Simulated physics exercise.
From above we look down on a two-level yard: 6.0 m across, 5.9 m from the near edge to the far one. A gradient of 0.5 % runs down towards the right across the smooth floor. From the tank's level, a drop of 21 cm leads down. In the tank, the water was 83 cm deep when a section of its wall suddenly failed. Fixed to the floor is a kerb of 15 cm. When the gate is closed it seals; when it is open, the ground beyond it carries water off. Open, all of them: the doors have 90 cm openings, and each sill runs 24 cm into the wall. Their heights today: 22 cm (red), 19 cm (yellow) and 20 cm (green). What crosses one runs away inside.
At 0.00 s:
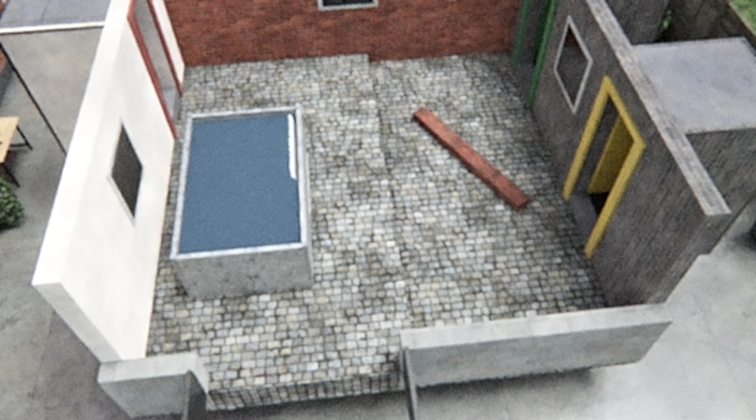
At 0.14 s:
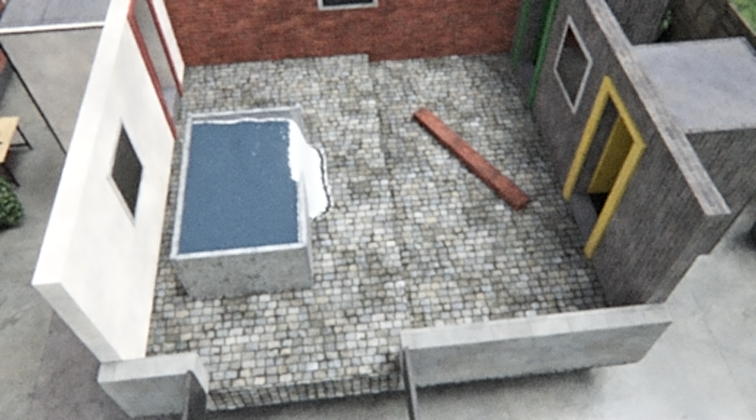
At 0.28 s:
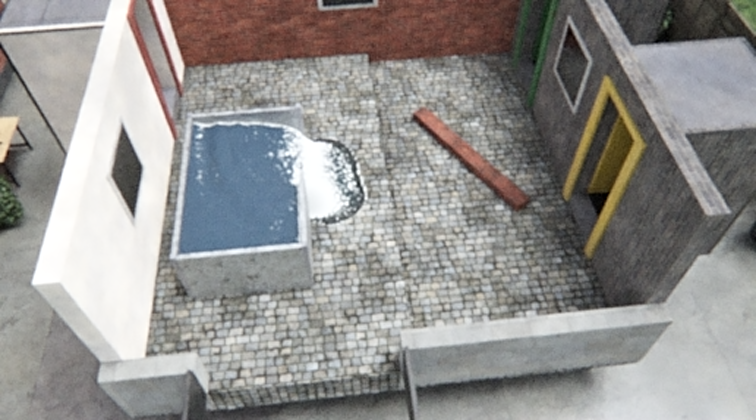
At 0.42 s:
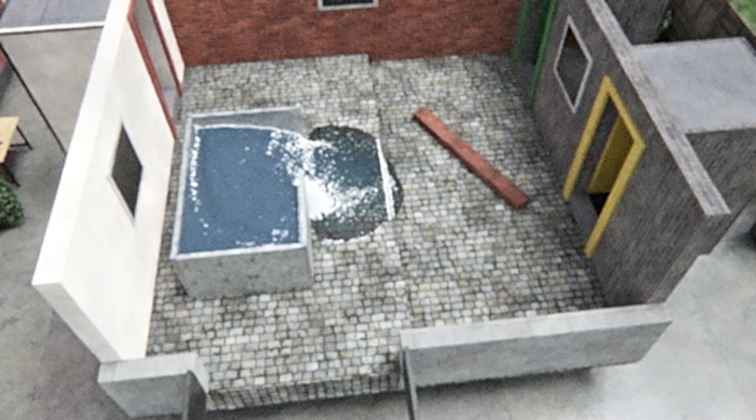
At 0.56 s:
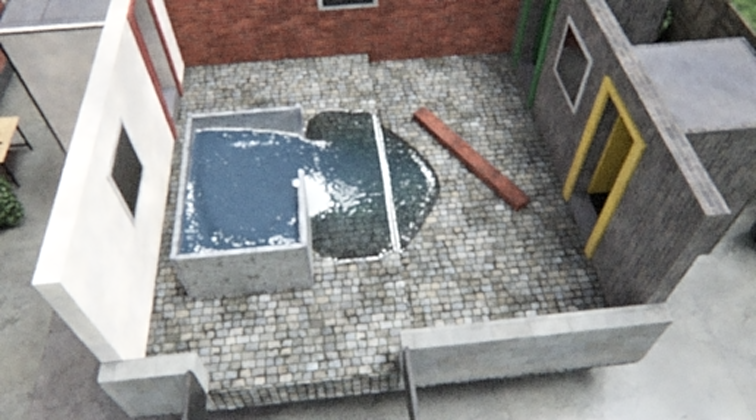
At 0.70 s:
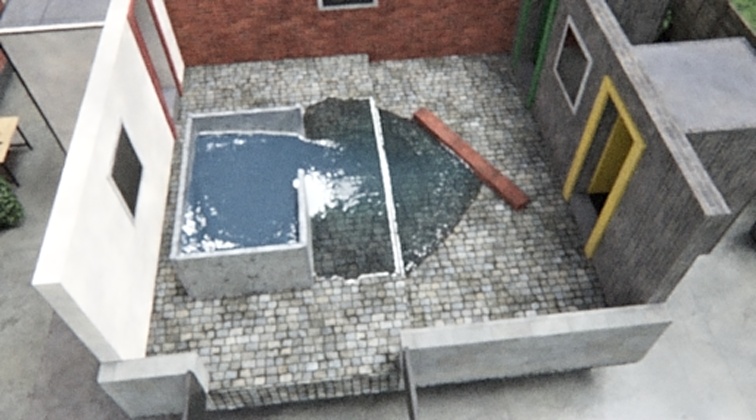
In a walled yard paved with cobbles, a raised tank of blue water sits still at the left before water bursts through its right side. Foaming white, it pours onto the paving and fans out to the right in a dark, widening sheet, reaching the reddish plank as the tank's level drops.
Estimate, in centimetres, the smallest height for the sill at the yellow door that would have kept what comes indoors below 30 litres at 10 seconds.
I would say 18 cm.
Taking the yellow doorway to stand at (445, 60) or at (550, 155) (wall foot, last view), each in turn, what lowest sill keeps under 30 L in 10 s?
Minimums: Roughly 17 cm and 21 cm.
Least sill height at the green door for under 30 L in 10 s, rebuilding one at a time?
About 18 cm at green.
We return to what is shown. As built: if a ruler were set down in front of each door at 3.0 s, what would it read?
Door by door in cm - red 0, yellow 19, green 25.
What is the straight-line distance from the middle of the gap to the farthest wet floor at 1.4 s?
The front is some 4.2 m out.
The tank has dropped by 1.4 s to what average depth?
It averages close to 50 centimetres.
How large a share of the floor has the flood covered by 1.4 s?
Some 45 per cent is wet.
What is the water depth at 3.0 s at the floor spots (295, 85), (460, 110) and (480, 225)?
Depths of roughly 0 cm, 2 cm and 5 cm, in that order.
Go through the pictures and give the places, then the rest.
In the first picture, the tank at (243, 179) is whole and still, 83 cm deep; the yellow door at (596, 180) is dry.
In the second picture, the front is at (327, 206), 0.3 m from the gap at (302, 169); 0.2 m2 of floor is wet, 83 cm left at the back.
In the third picture, the gap is at (302, 169), the front 0.8 m out at (359, 200); the back of the tank holds 81 cm.
In the fourth picture, water pours out at (303, 170) and has run 1.4 m, to (398, 199); about 10 cm deep outside, 73 cm at the back.
In the fifth picture, the gap is at (303, 171), the front 2.0 m out at (436, 190); the back of the tank holds 70 cm.
In the sixth picture, water pours out at (303, 170) and has run 2.6 m, to (477, 183); about 6 cm deep outside, 70 cm at the back; 1.6 m in a straight line remain to the yellow door at (596, 180).
After 1.4 s water covers 45 % of the floor, deepest (42 cm) near (312, 174); 18 cm at the yellow door, 0 litres in over its 19 cm sill.
After 3.0 s water covers 60 % of the floor, deepest (36 cm) near (605, 338); 19 cm at the yellow door, 17 litres in over its 19 cm sill.
After 10.0 s water covers 55 % of the floor, deepest (25 cm) near (509, 56); 18 cm at the yellow door, 20 litres in over its 19 cm sill.
At the yellow door as built, the water arrived by 1.3 s and peaked near 26 cm at 2.0 s.
With a sill of 15.5 cm, 62 litres would have come in within the 10 s; with 21 cm, 11 litres. So under 30 litres takes about 18 cm.
